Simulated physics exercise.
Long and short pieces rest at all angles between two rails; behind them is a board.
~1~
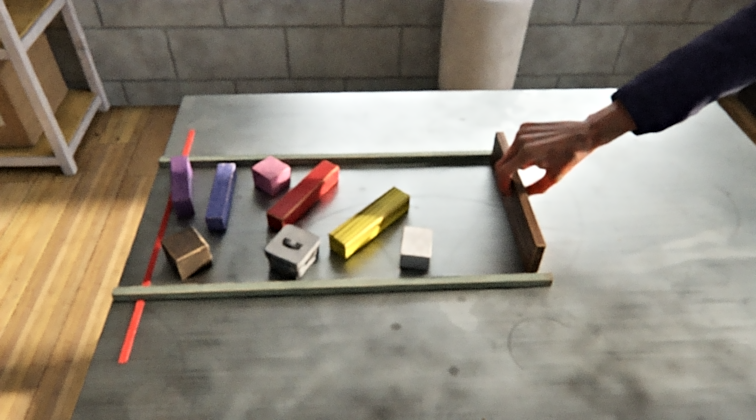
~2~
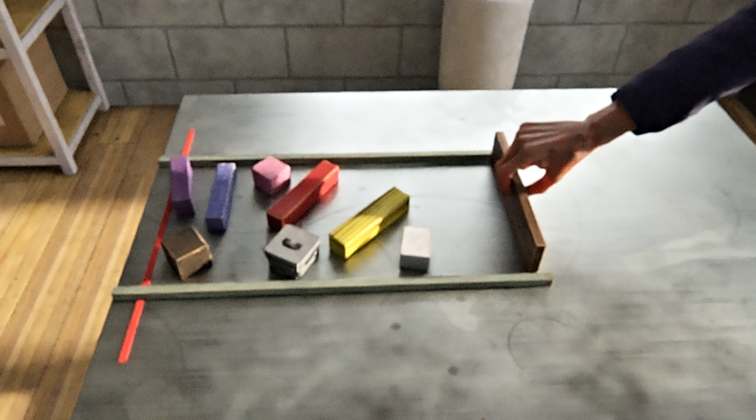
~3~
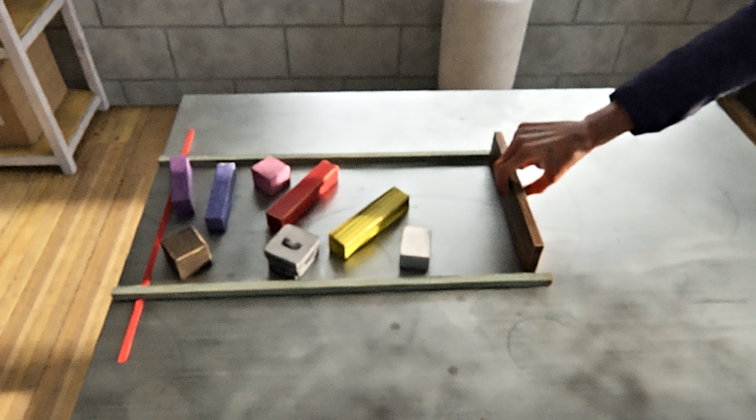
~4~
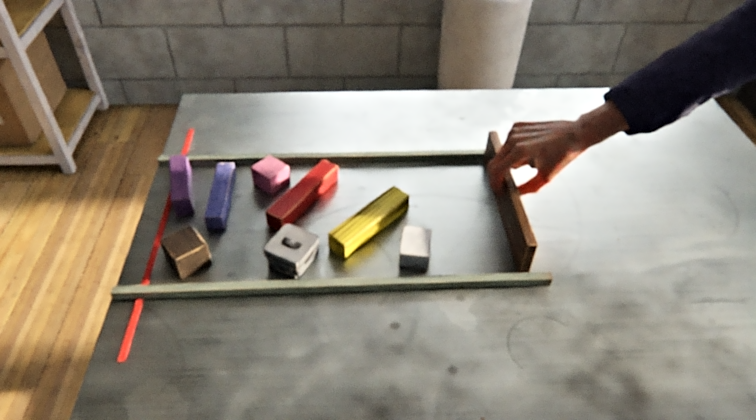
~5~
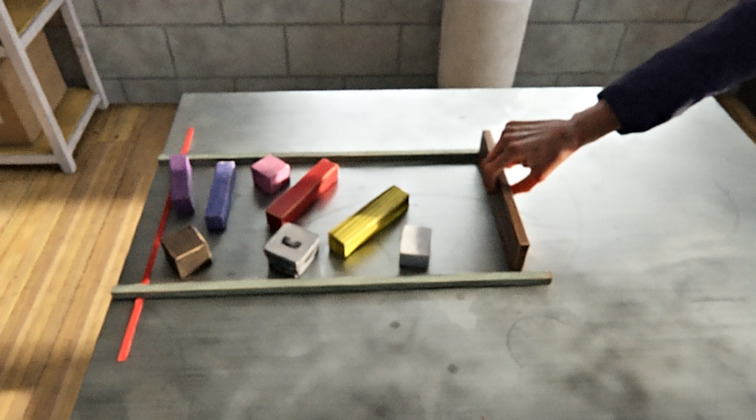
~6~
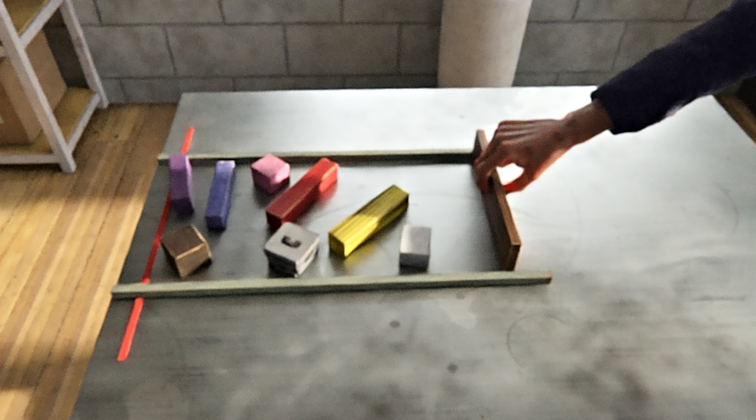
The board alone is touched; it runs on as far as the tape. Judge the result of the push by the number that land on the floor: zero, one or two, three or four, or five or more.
The number that land on the floor is five or more.
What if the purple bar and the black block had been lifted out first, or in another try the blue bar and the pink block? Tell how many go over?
That gives 5 for the first pair taken away and 5 for the second.
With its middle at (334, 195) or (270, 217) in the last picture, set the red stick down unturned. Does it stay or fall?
Goes off the edge; goes off the edge.
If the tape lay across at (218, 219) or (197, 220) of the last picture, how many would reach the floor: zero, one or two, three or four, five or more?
In order: 1 or 2, then three or four.
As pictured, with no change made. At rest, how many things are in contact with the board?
Contact count: 1.
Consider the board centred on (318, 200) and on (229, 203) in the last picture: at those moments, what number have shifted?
The first number is 5, the next one 8.
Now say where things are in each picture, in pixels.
In the first picture, purple bar (182, 185); black block (187, 253); blue bar (222, 196); board (514, 198); tape (164, 223).
In the second picture, black block (187, 253); white block (416, 248).
In the third picture, blue bar (221, 195); pink block (271, 176).
In the fourth picture, purple bar (181, 184); board (507, 197).
In the fifth picture, black block (186, 251); yellow stick (370, 220).
In the sixth picture, purple bar (181, 183); black block (186, 250); blue bar (221, 193); board (493, 196); tape (163, 220).
A little later, none off yet; purple bar at rest near (181, 183); black block at rest near (186, 250); blue bar at rest near (221, 193).
Next, none off yet; purple bar at rest near (178, 183); black block shifted a little near (171, 250); blue bar shifted a little near (197, 194).
When it is over, the number that fall off is five or more; down, yellow stick, red stick, grey case, pink block, blue bar, black block and purple bar.
